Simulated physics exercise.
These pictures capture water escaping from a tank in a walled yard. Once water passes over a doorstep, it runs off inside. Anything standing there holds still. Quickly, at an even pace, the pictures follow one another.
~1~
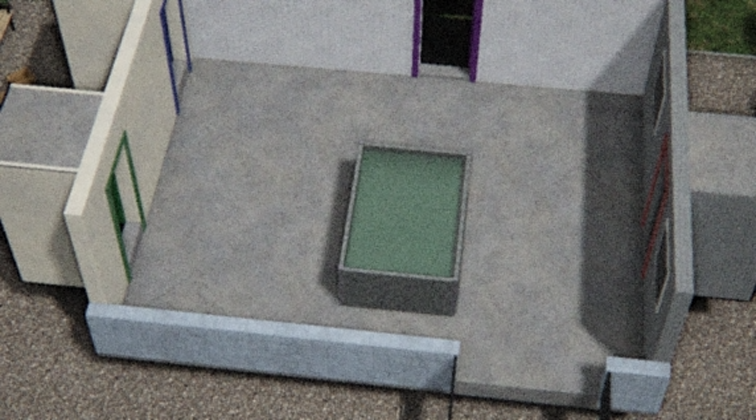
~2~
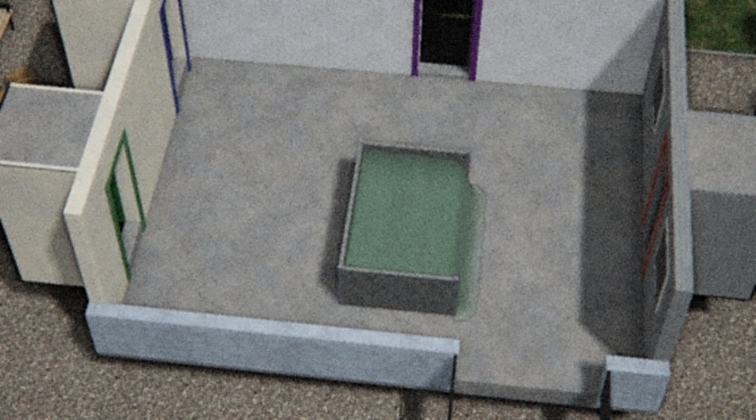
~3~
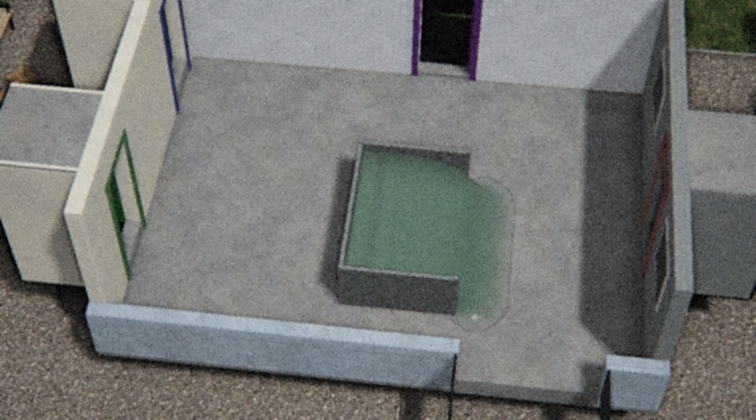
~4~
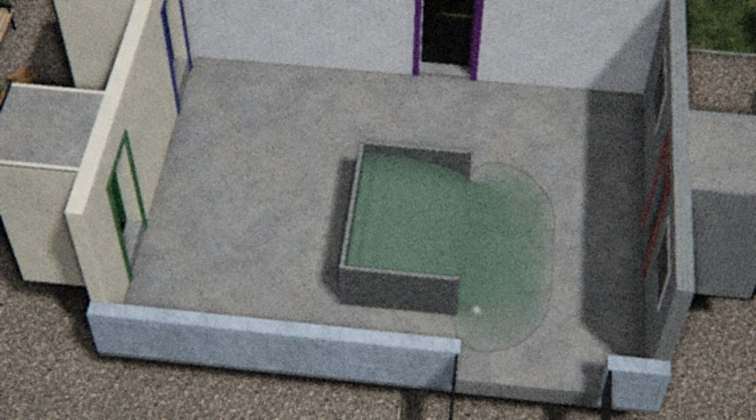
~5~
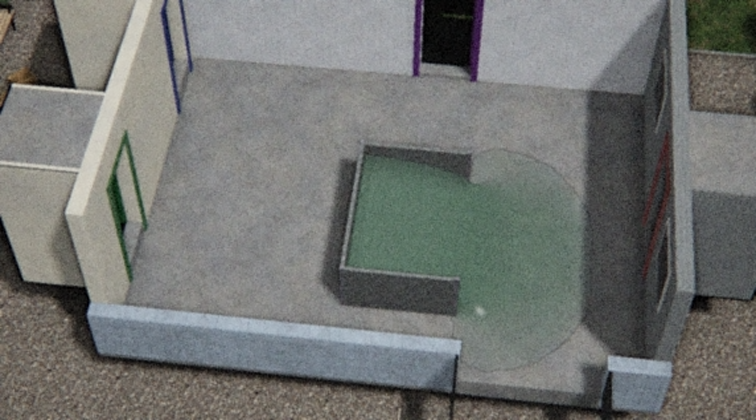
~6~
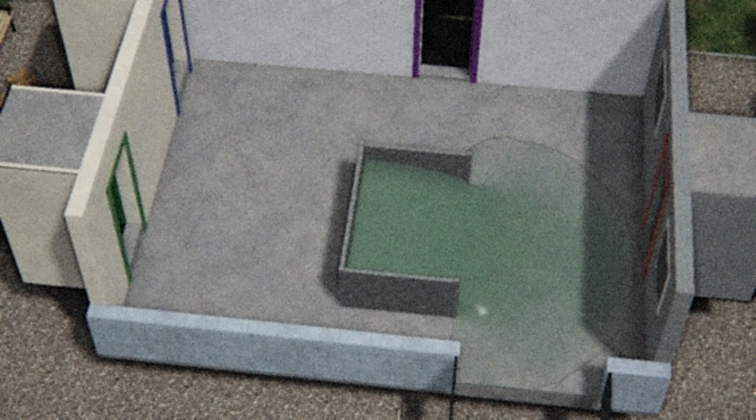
A walled yard with a grey floor is seen from above at a steady angle, a rectangular tank of green water near its middle. A green-edged opening is in the cream left wall, blue and purple ones are toward the back, and red trim marks the shaded right wall. The tank's right side opens, and water spreads rightward across the floor in a widening, thinning rounded sheet.
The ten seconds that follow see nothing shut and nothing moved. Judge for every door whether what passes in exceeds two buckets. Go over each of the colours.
One by one: Purple door: No more than two buckets, red door: More than two buckets, blue door: No more than two buckets, green door: No more than two buckets.
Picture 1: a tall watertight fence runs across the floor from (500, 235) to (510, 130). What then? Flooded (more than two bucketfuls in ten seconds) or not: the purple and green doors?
The purple door ends up above and the green door remains below.
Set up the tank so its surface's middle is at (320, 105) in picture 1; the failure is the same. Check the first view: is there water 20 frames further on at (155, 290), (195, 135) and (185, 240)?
One after the other: Free of water, not flooded, no water.
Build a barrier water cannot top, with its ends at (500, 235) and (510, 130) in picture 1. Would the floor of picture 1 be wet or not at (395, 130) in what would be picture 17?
I'd say it ends up swamped.
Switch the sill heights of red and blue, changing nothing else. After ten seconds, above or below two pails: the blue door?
Result: Blue door crosses the threshold.
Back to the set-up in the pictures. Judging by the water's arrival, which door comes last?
That is the green-painted one.
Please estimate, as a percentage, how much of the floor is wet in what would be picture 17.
Roughly 35 percent.
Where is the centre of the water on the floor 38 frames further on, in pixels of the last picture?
My pick is pixel (484, 197).
A moment on, water covers 35 % of the floor; the purple door not reached, the red door far over two buckets in, the blue door not reached, the green door not reached.
Next, water covers 35 % of the floor; the purple door not reached, the red door far over two buckets in, the blue door not reached, the green door not reached.
Then, water covers 40 % of the floor; the purple door wet at the sill, nothing in, the red door far over two buckets in, the blue door not reached, the green door not reached.
Later, water covers 75 % of the floor; the purple door wet at the sill, nothing in, the red door far over two buckets in, the blue door wet at the sill, nothing in, the green door not reached.
In the end, water covers 90 % of the floor; the purple door wet at the sill, nothing in, the red door far over two buckets in, the blue door wet at the sill, nothing in, the green door wet at the sill, nothing in.
